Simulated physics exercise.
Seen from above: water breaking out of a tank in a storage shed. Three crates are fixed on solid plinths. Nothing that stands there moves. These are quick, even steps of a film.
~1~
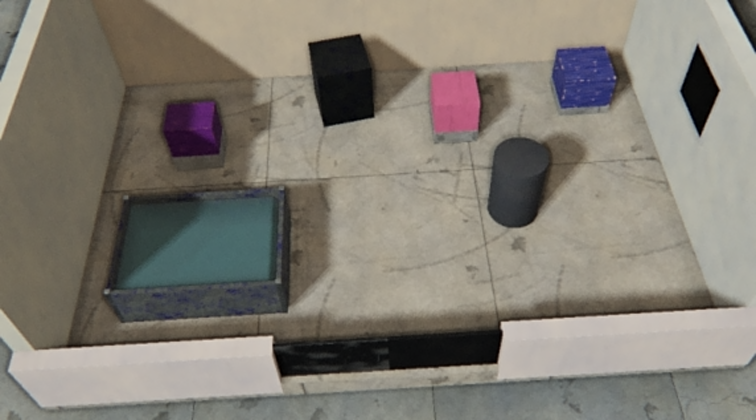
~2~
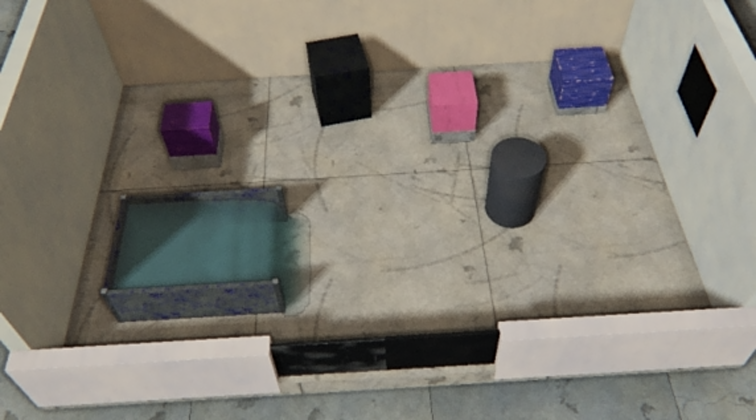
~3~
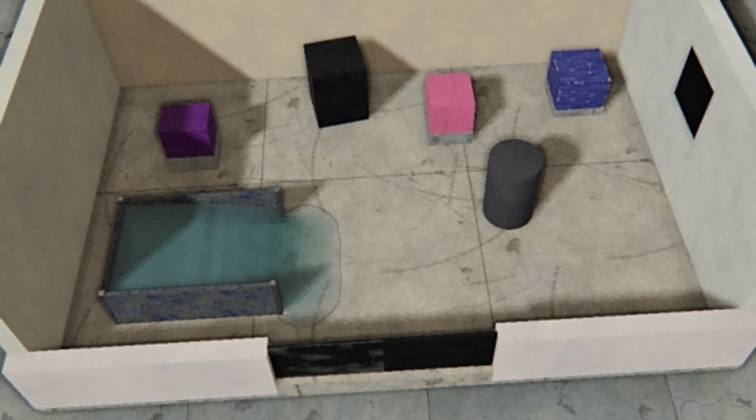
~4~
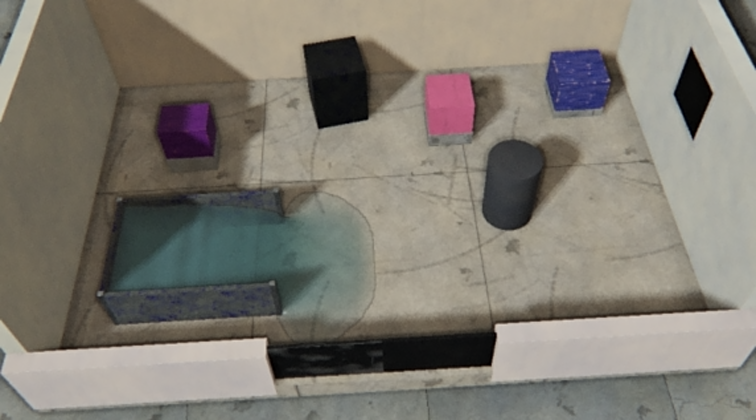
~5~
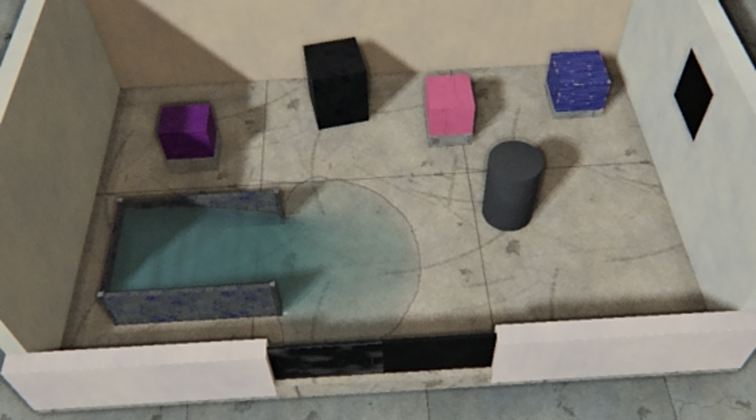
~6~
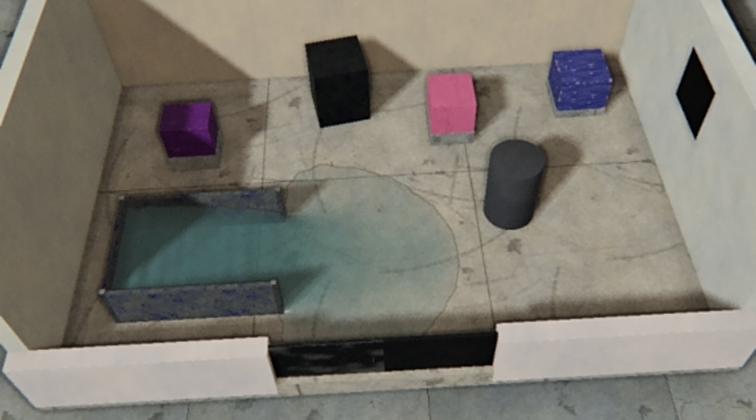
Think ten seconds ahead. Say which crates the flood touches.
The purple crate stays dry; the blue crate gets wet; the pink crate stays dry.
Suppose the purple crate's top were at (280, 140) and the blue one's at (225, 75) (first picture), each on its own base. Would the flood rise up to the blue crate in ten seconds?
In short: Blue is spared.
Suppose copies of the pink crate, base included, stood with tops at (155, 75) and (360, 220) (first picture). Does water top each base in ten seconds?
As listed: Remains dry, is soaked.
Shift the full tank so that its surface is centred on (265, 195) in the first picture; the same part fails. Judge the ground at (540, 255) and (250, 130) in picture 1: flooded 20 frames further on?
In that order: Wet, not flooded.
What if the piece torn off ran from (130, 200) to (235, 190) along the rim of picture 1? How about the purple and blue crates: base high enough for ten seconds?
The purple one takes water; the blue one keeps dry.
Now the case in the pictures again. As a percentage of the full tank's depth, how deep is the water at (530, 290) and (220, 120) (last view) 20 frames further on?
In turn 10 and 0 in a hundred.
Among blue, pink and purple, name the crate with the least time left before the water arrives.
It is the pink crate.
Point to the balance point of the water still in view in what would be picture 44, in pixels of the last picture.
I would point to (492, 199).
A moment on, water covers 35 % of the floor; the purple crate not reached, the blue crate not reached, the pink crate water round its plinth.
Next, water covers 45 % of the floor; the purple crate not reached, the blue crate water round its plinth, the pink crate water round its plinth.
Then, water covers 55 % of the floor; the purple crate not reached, the blue crate water round its plinth, the pink crate water round its plinth.
Later, water covers 60 % of the floor; the purple crate not reached, the blue crate water round its plinth, the pink crate water round its plinth.
In the end, water covers 85 % of the floor; the purple crate stayed above the water, the blue crate was topped, the pink crate stayed above the water.
